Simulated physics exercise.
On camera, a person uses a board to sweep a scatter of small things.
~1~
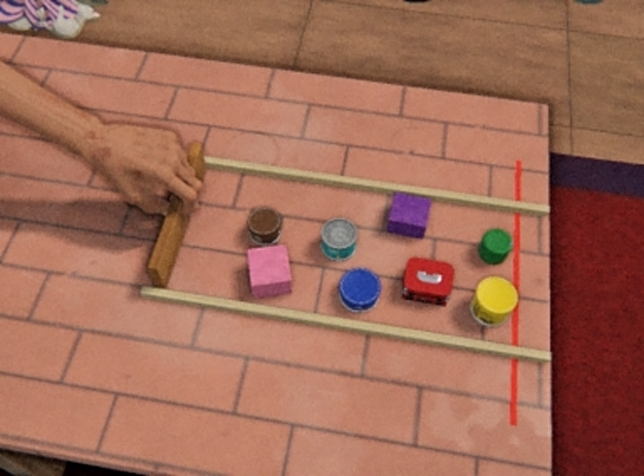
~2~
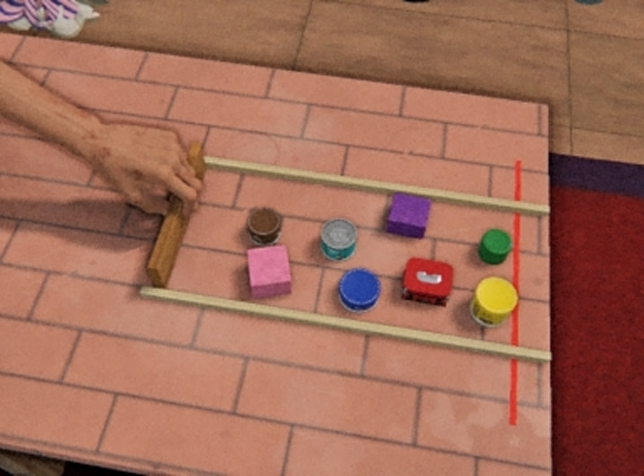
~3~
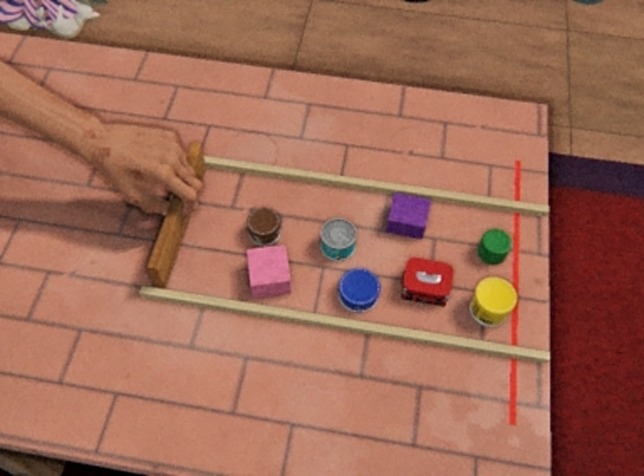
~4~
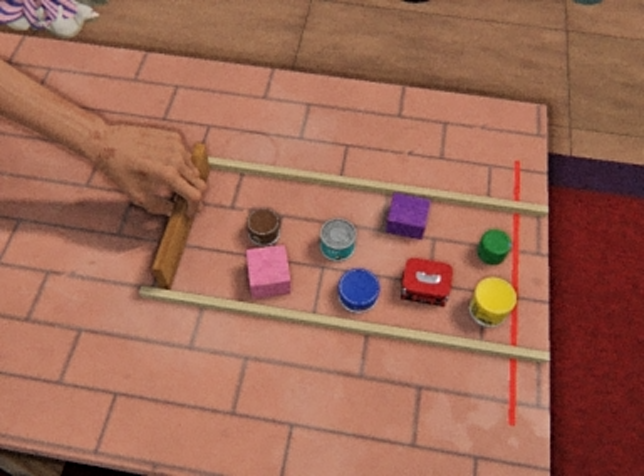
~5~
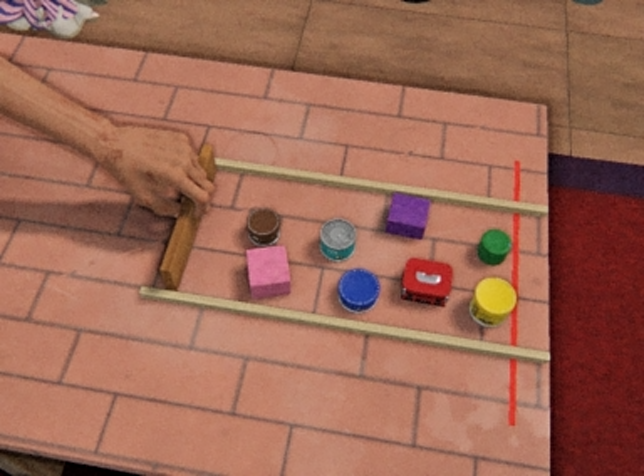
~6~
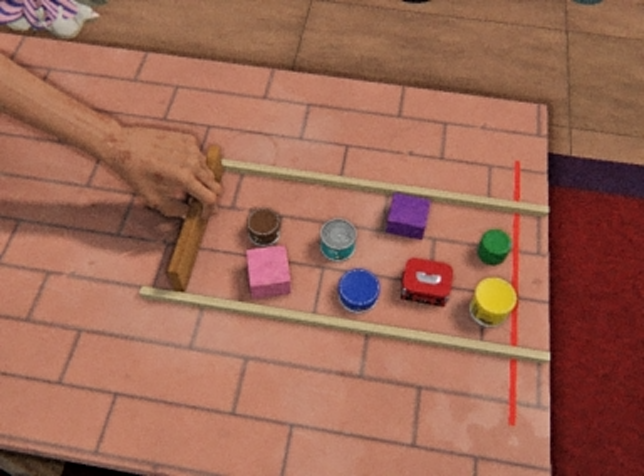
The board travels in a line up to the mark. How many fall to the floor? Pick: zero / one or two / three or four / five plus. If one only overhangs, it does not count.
That comes to five plus.
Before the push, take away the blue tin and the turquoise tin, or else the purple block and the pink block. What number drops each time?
3, then 4.
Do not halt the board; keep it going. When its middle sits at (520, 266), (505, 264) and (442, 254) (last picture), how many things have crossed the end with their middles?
Taking the places in turn, the counts are 5, 5 and 0.
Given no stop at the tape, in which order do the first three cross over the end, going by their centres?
Sequence: Yellow tin; red case; blue tin.
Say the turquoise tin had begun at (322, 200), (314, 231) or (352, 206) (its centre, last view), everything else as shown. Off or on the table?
Results by place: It remains there; it does not stay; it remains there.
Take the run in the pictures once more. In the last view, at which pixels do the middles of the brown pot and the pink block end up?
Reading them off: First (534, 261); then (538, 320).
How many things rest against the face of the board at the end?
Count: 3.
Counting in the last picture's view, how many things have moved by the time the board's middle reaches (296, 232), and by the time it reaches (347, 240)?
That gives 3 for the first and 5 for the second.
A little later, none off yet; green lid at rest near (494, 247); yellow tin at rest near (492, 303); red case at rest near (427, 282).
Next, none off yet; green lid moving near (502, 245); yellow tin shifted about its own width near (517, 313); red case shifted about its own width near (496, 282).
When it is over, the number that fall off is five or more; down, turquoise tin, blue tin, red case, yellow tin and green lid.
